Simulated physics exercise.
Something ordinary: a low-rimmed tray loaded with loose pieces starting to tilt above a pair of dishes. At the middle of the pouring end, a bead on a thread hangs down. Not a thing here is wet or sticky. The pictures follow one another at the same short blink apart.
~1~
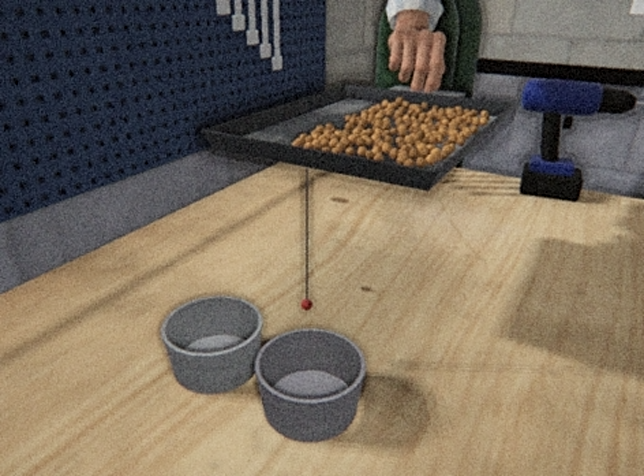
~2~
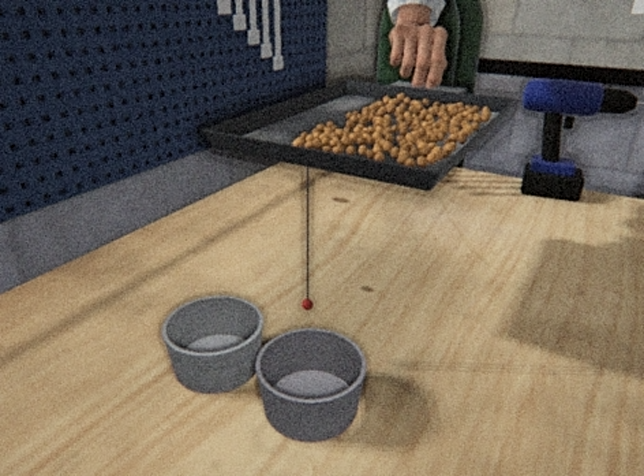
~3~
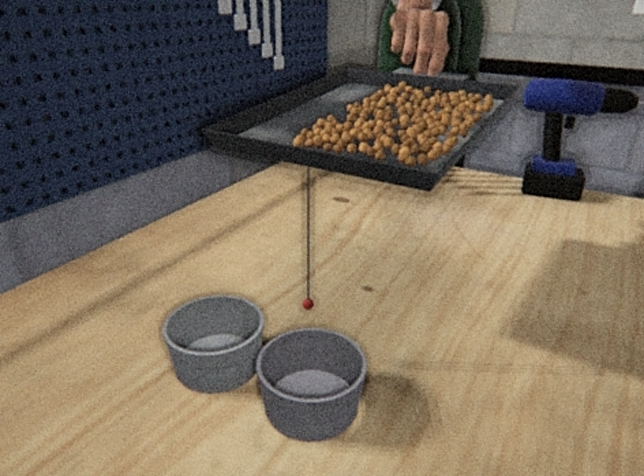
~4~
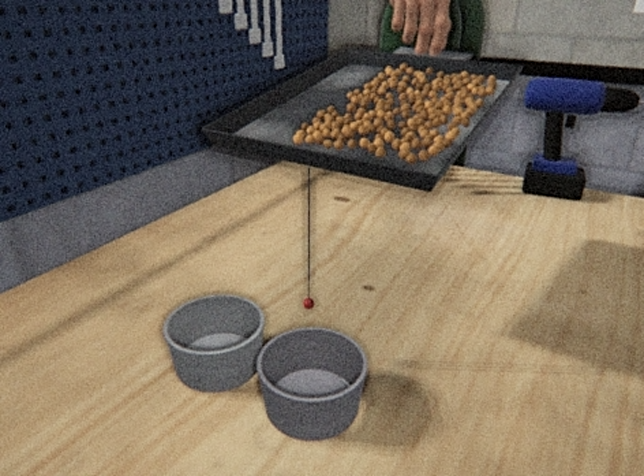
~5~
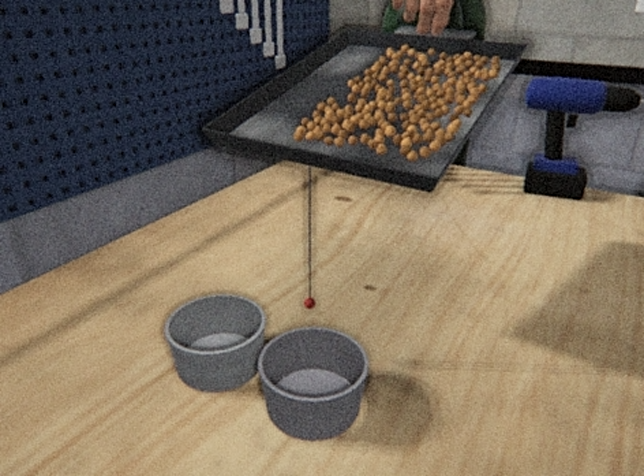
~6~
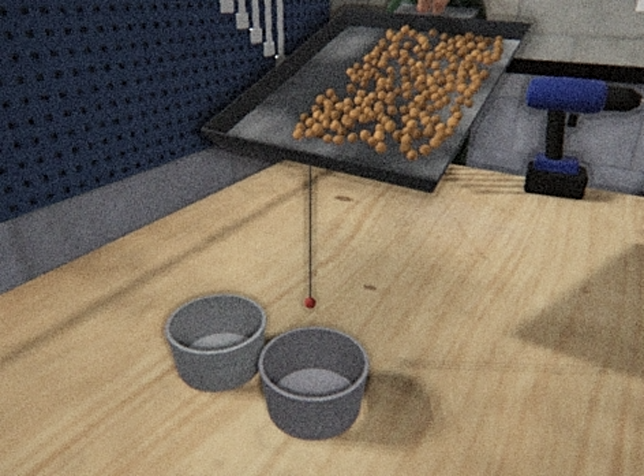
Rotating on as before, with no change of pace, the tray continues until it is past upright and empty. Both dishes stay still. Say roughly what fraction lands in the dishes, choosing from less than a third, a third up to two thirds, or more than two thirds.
The dishes will hold one to two thirds of the load.
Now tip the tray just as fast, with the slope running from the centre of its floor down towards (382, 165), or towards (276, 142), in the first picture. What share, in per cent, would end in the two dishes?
Lab note: Case 1 near 10 %, case 2 near 20 %.
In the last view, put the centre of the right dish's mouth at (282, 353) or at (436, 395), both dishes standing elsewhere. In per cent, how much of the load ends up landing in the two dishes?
40, then 60 %.
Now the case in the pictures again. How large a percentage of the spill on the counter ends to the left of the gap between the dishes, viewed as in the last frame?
Left share: Close to 20 %.
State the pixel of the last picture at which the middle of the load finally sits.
Around (317, 406).
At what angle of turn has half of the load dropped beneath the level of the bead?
Approx. reading: About 105°.
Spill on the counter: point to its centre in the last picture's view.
Centre at rest: About (372, 464).
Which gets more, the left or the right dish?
Reply: The right-hand one.
Just after the last frame, tray tipped steeply; the larger part on the tray; about a tenth in the air.
A moment on, tray tipped past a quarter turn; roughly a quarter on the tray; roughly a quarter in the right dish; just a few in the left dish; roughly a quarter outside both; roughly a third in the air.
Further on, tray tipped past a quarter turn; roughly half in the right dish; about a tenth in the left dish; roughly half outside both.
When it is over, tray tipped past a quarter turn; roughly half in the right dish; about a tenth in the left dish; roughly half outside both.
